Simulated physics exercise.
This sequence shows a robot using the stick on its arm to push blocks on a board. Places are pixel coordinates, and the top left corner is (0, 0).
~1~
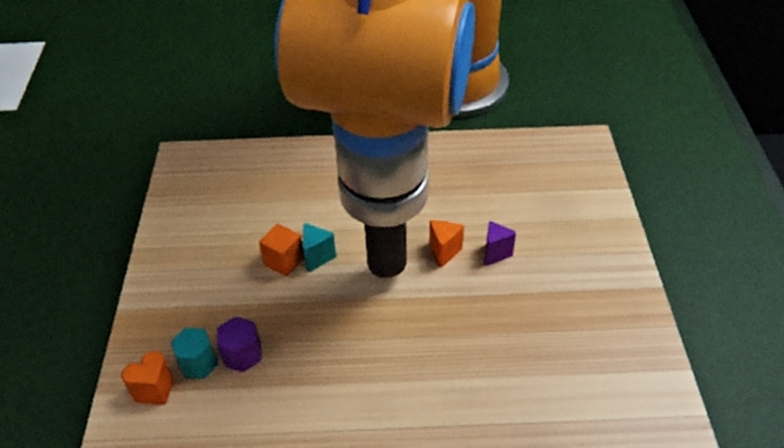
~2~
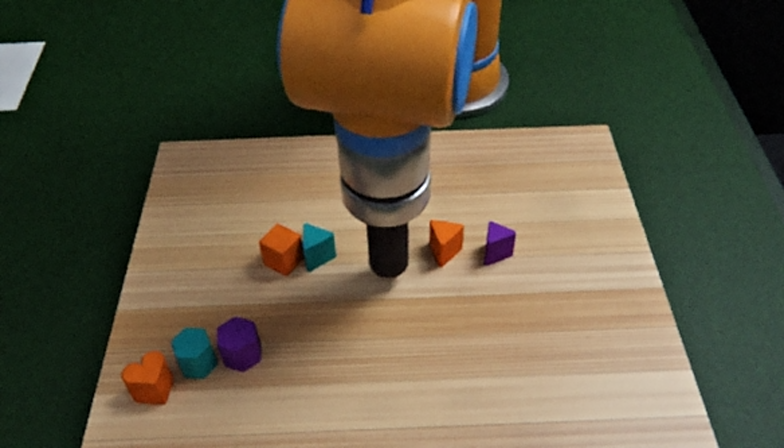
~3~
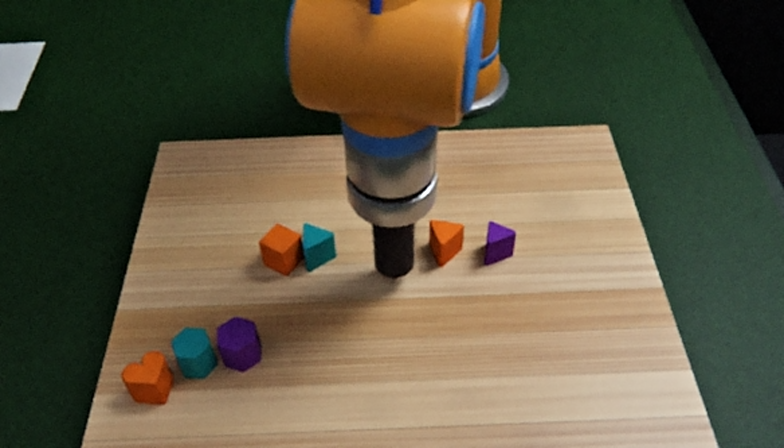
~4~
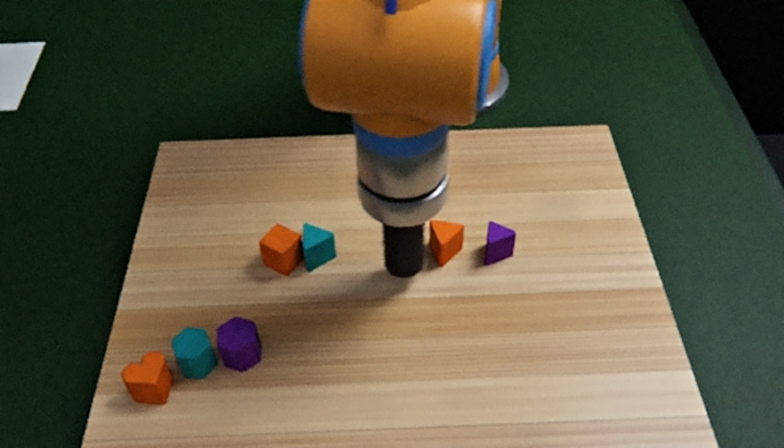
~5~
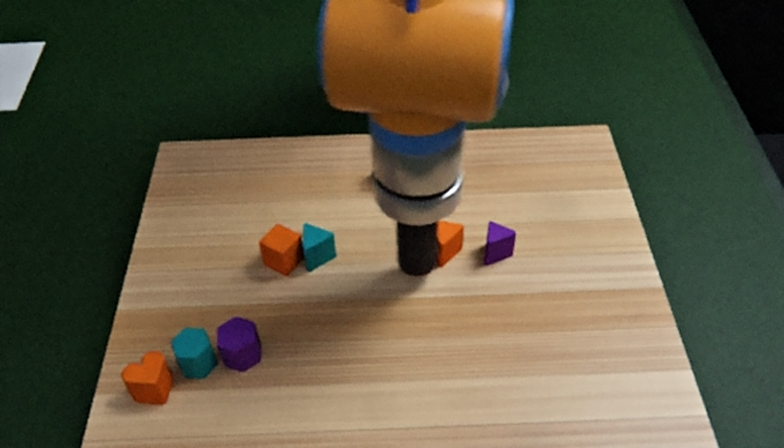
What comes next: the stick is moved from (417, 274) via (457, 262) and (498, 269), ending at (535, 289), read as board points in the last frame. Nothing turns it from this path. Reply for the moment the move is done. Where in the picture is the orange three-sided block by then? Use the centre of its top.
Just about (470, 215).
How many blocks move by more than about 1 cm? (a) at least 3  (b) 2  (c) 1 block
My answer is option b.
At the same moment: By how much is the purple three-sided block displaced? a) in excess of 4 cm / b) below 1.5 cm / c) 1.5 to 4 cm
(c)
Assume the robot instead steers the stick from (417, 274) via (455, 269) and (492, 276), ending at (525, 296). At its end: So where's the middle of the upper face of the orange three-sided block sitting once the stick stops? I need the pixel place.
The answer is (464, 222).
What follows on the original path. One third of the way, stick (459, 249); orange three-sided block (467, 216), turned 65° anticlockwise.
Two thirds of the way, stick (502, 257); orange three-sided block (470, 215), turned 75° anticlockwise; purple three-sided block (522, 230), turned 65° anticlockwise.
At the end, stick (538, 277); orange three-sided block (470, 215), turned 75° anticlockwise; purple three-sided block (521, 230), turned 65° anticlockwise.
